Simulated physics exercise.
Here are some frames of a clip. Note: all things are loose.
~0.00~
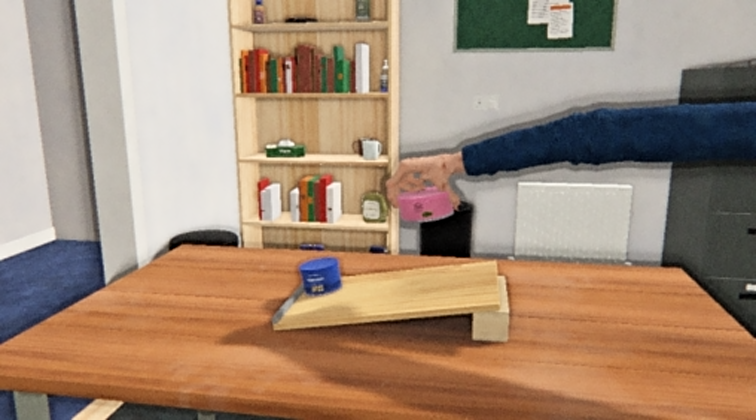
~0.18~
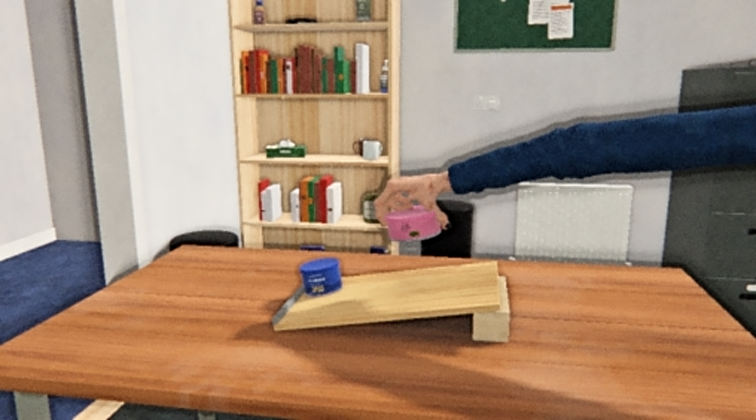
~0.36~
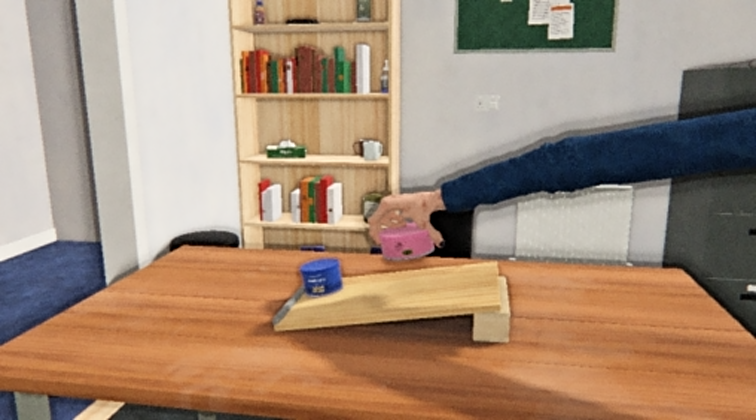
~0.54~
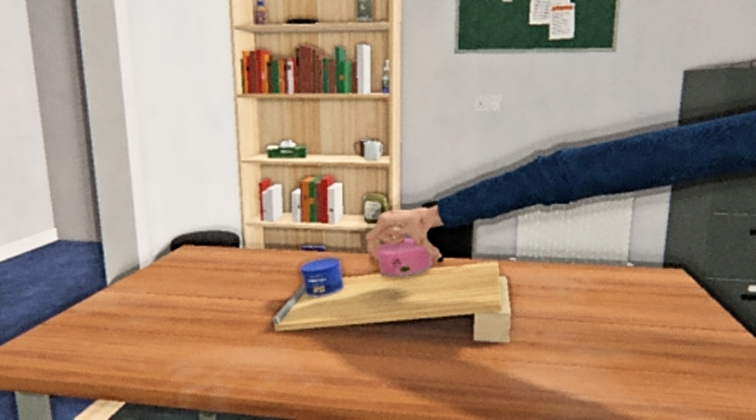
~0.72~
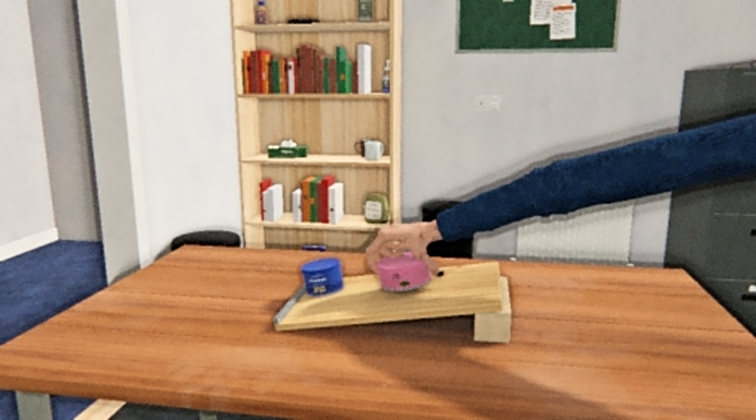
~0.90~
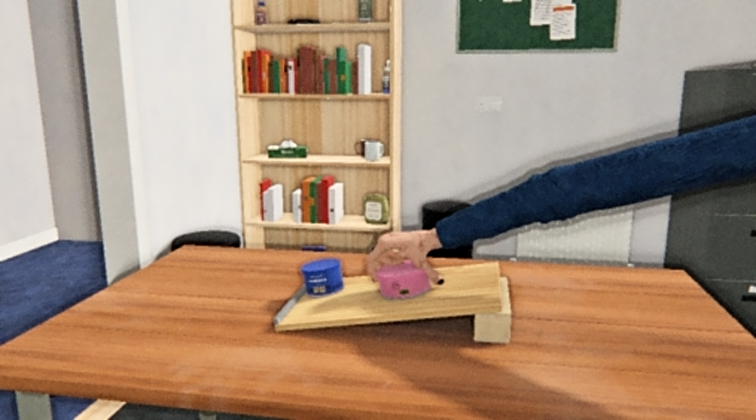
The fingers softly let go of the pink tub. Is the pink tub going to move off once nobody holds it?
It does not budge.
Around 1.20 s, nothing moves.
Around 1.60 s, pink tub resting near (404, 279).
Finally (1.9 s), both still in place. Final places as the last picture's camera would see them, pink tub near (404, 279). The pink tub remains at rest.
